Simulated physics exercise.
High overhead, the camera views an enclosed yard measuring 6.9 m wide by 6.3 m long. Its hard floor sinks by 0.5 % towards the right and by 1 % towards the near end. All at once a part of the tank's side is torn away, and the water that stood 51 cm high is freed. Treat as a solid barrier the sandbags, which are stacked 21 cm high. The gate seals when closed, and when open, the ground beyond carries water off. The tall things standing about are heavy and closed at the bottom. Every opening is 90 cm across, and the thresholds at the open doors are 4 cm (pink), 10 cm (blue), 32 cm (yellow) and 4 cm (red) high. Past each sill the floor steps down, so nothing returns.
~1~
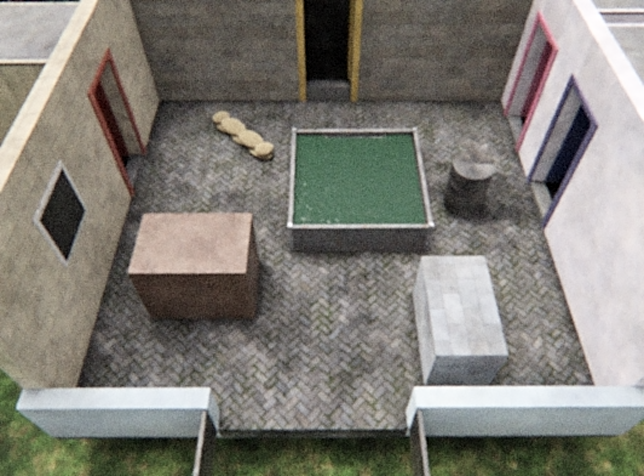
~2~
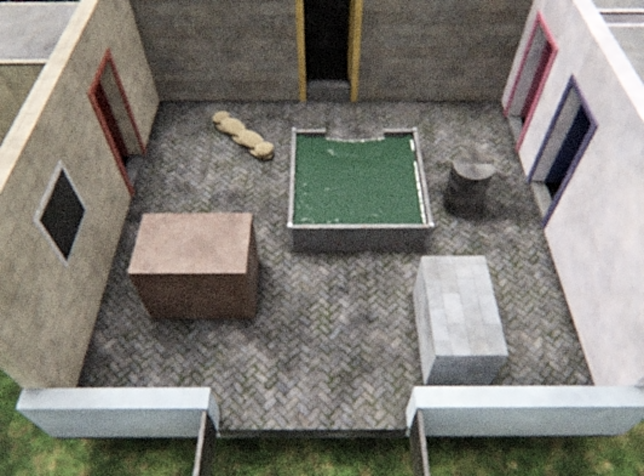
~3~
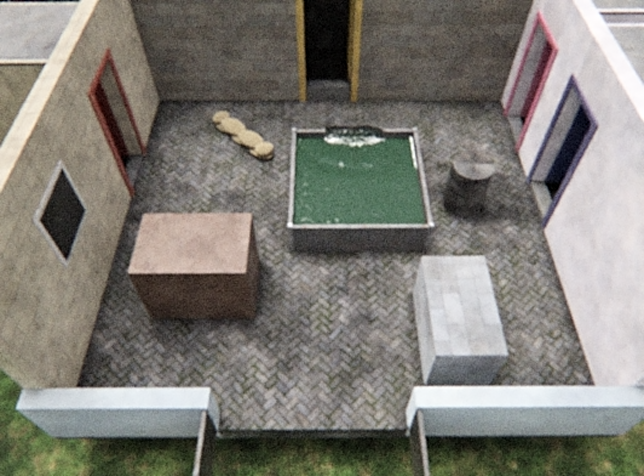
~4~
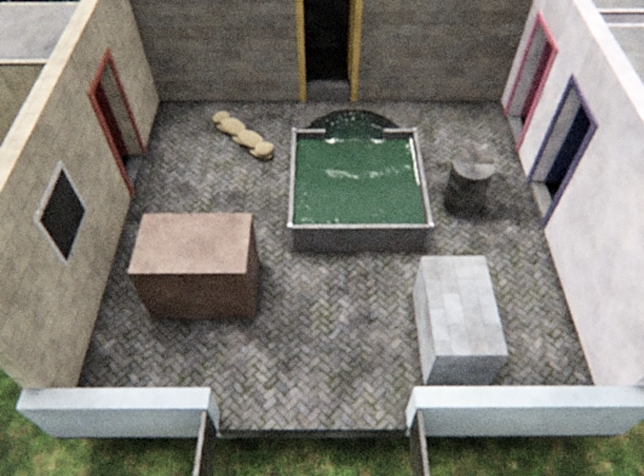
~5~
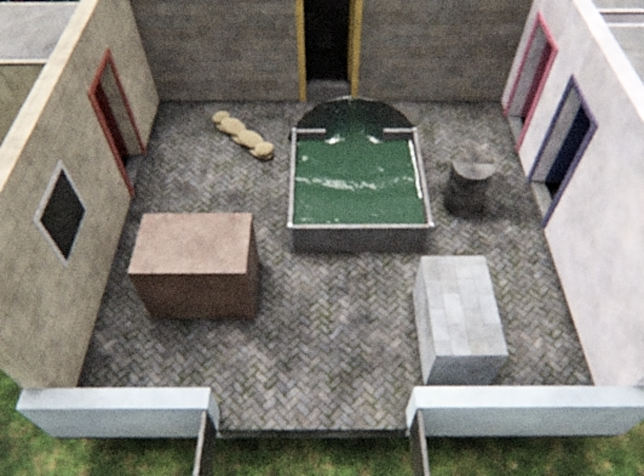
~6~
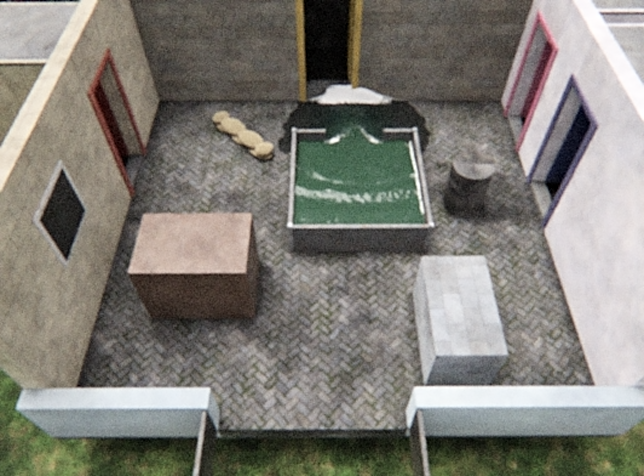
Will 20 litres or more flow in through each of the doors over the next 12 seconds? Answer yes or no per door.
Pink door: Yes, blue door: No, yellow door: No, red door: No.
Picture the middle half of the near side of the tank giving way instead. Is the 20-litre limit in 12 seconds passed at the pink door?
Note: Pink door, short of the limit.
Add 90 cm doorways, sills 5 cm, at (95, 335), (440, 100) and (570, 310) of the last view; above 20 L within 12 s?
Less, more, less.
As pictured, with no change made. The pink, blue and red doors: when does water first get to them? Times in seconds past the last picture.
Pink = 1.2 s, blue = 2.4 s, red = 2.2 s.
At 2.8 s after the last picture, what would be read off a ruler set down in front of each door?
Pink 16 cm, blue 5 cm, yellow 18 cm, red 3 cm.
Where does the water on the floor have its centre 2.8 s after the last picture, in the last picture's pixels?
Roughly (348, 163) in the last picture.
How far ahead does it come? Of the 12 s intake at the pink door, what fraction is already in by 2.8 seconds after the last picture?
Some 25 per cent by then.
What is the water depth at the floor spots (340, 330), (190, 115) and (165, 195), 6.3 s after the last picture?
Depth readings in turn - 0, 6, 3 cm.
Then, 0.7 s after the last picture water covers 10 % of the floor and is deepest (32 cm) near (348, 106); pink door not reached, blue door not reached, yellow door 29 cm at the sill, 1 L in, red door not reached.
Then, 1.5 s after the last picture water covers 20 % of the floor and is deepest (32 cm) near (348, 106); pink door 11 cm at the sill, 4 L in, blue door not reached, yellow door 28 cm at the sill, 1 L in, red door not reached.
Then, 2.8 s after the last picture water covers 30 % of the floor and is deepest (23 cm) near (158, 106); pink door 16 cm at the sill, 80 L in, blue door 5 cm at the sill, 0 L in, yellow door 18 cm at the sill, 2 L in, red door 3 cm at the sill, 0 L in.
Then, 6.3 s after the last picture water covers 70 % of the floor and is deepest (13 cm) near (339, 106); pink door 11 cm at the sill, 219 L in, blue door 5 cm at the sill, 0 L in, yellow door 12 cm at the sill, 2 L in, red door 4 cm at the sill, 1 L in.
Then, 11.3 s after the last picture water covers 90 % of the floor and is deepest (10 cm) near (572, 409); pink door 8 cm at the sill, 300 L in, blue door 4 cm at the sill, 0 L in, yellow door 6 cm at the sill, 2 L in, red door 2 cm at the sill, 2 L in.
